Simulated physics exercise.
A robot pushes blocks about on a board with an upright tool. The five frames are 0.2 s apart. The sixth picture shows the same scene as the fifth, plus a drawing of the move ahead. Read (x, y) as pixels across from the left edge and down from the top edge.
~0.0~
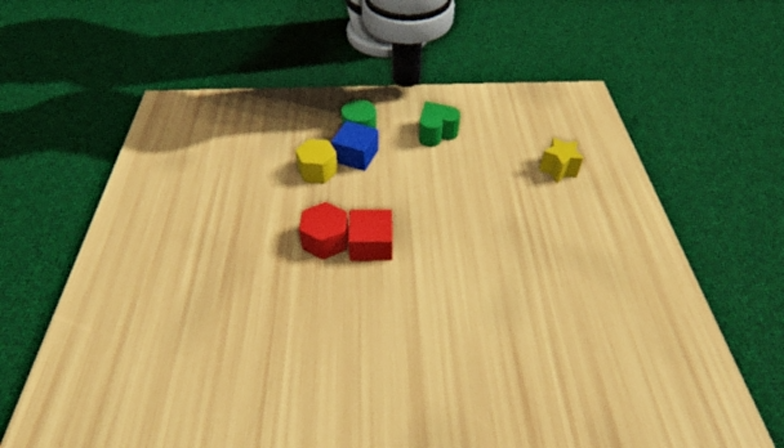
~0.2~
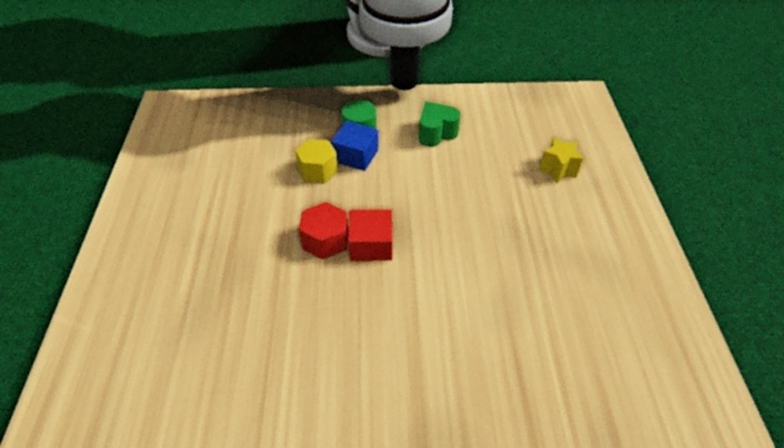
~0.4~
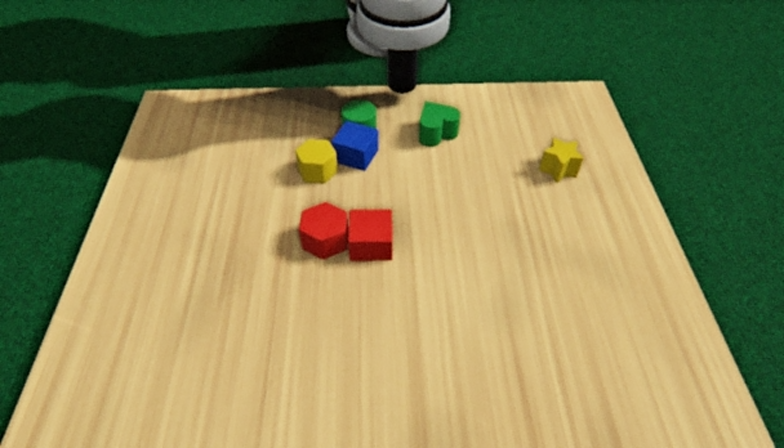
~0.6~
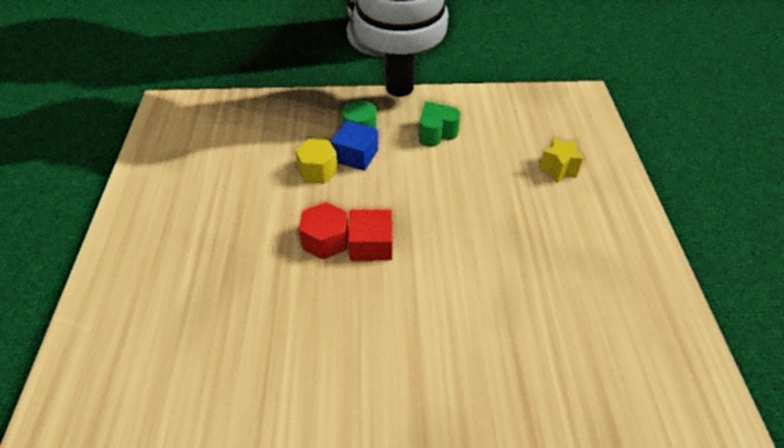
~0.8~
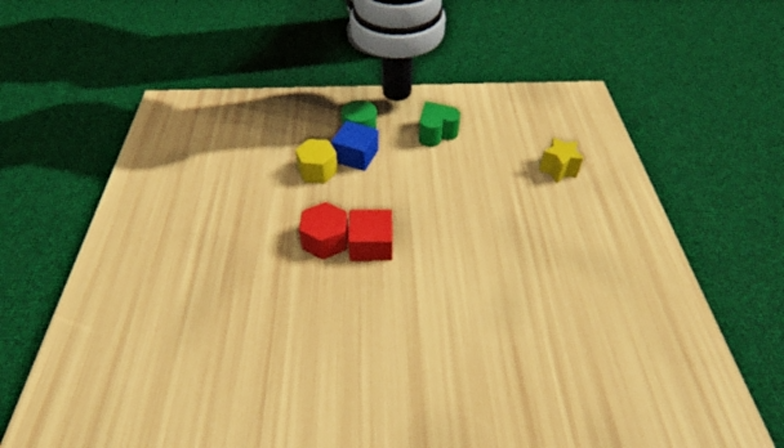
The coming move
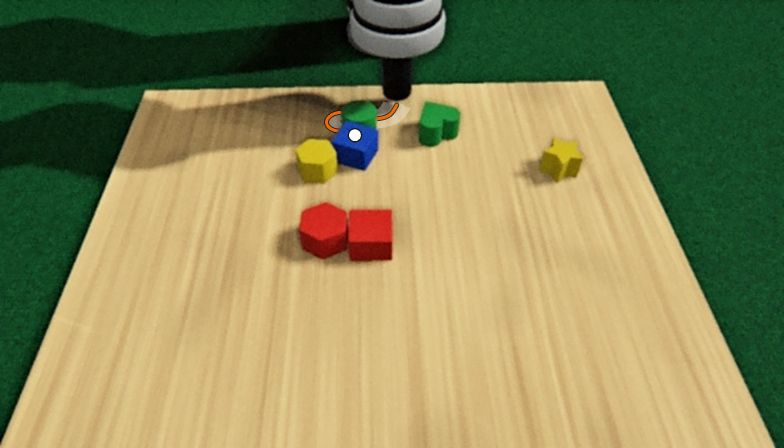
We see red, yellow, green and blue blocks resting on a wooden board while a robot's upright black tool at the far edge moves slightly toward the viewer and a little left; none of the blocks move.
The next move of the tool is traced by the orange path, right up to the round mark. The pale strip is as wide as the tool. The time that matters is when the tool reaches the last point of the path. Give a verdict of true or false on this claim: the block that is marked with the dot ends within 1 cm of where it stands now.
My answer: False.
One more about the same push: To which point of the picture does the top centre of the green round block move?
At the end it should sit near (323, 120).
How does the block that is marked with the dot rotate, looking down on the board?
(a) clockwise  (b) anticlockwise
Option b.
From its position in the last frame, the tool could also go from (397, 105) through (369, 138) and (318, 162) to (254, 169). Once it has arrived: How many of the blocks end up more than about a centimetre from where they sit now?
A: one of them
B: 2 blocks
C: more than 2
Answer: C.
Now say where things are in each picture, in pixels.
The first frame shows tool's lower end at (406, 80); blue four-sided block at (355, 135); green round block at (359, 110); green heart-shaped block at (438, 114).
The second frame shows tool at (404, 83); blocks still.
The third frame shows tool at (402, 86); blocks still.
The fourth frame shows tool at (400, 90); blocks still.
The fifth frame shows tool at (397, 94); blue four-sided block at (355, 135); green round block at (359, 110); green heart-shaped block at (438, 114).
Drawn move, from (397, 105) over (386, 117) and (364, 120) to (341, 122); the dot is on the blue four-sided block.
On the path given first. Halfway along, tool at (375, 108); blue four-sided block at (353, 137), turned 15° anticlockwise; green round block at (349, 113).
At the end, tool at (340, 110); blue four-sided block at (349, 140), turned 40° anticlockwise; green round block at (323, 120); green heart-shaped block still.
